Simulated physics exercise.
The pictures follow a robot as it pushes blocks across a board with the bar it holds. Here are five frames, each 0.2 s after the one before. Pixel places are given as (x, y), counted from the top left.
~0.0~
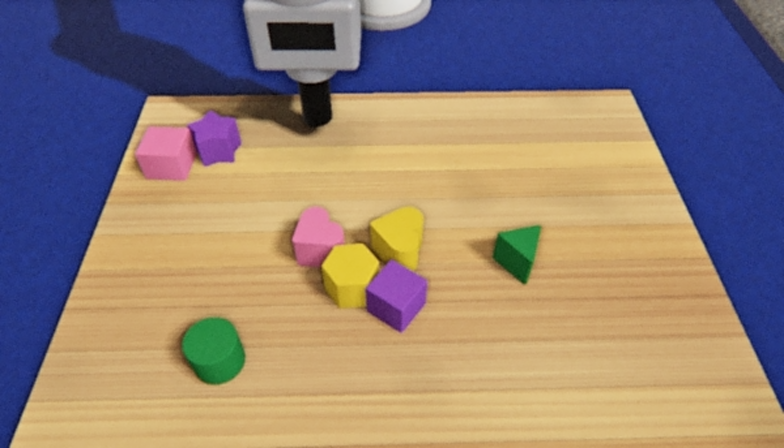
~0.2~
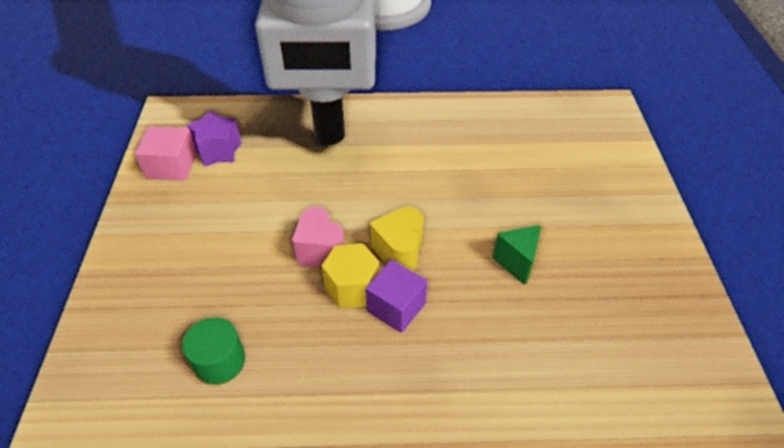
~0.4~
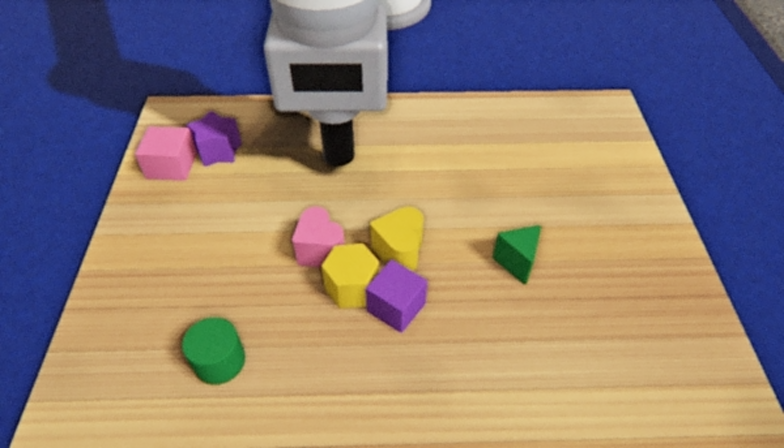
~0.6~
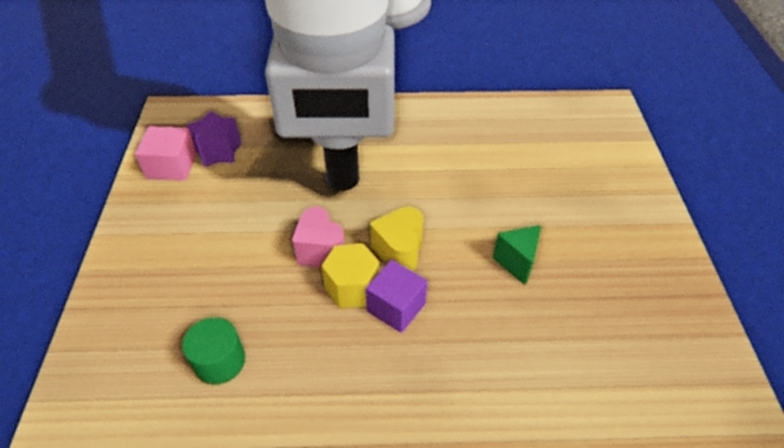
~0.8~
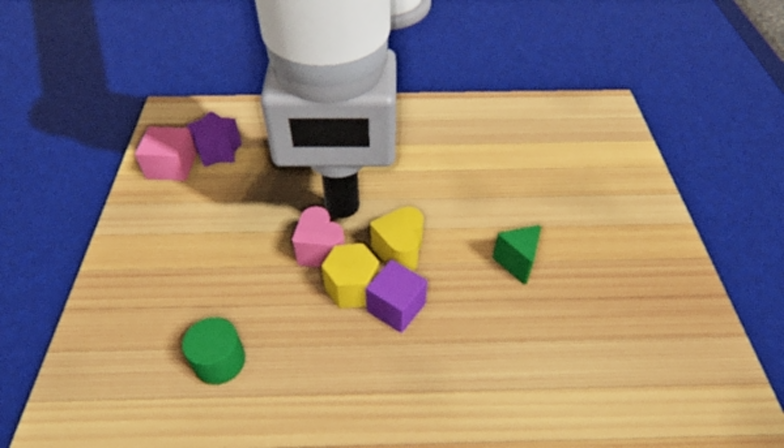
Grey robot arm with a black tip moving down the wooden board toward the viewer, while the coloured blocks stay still.
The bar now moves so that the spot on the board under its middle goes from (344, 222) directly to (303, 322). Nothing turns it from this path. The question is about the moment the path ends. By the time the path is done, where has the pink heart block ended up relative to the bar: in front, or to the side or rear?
It will get left beside or behind the bar.
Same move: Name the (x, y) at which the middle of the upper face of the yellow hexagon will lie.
If I read the scene right, the answer is (347, 300).
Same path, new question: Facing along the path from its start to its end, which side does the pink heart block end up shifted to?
Gets pushed right.
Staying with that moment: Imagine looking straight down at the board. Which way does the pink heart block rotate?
Seen from overhead, it turns clockwise.
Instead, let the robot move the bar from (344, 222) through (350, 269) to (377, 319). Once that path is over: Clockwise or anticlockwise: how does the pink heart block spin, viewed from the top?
From above, the pink heart block will be seen to turn clockwise.
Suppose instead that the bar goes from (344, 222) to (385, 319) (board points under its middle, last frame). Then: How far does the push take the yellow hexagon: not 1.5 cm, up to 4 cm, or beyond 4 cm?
Band: Over 4 cm.
On the path given first. One third of the way, bar at (329, 237); pink heart block at (300, 248).
Two thirds of the way, bar at (314, 272); pink heart block at (277, 276); yellow hexagon at (350, 286), turned 30° anticlockwise; purple four-sided block at (403, 288), turned 20° anticlockwise.
At the end, bar at (300, 307); pink heart block at (260, 293), turned 50° clockwise; yellow hexagon at (347, 300), turned 65° anticlockwise; purple four-sided block at (404, 288), turned 20° anticlockwise; yellow heart block unmoved.
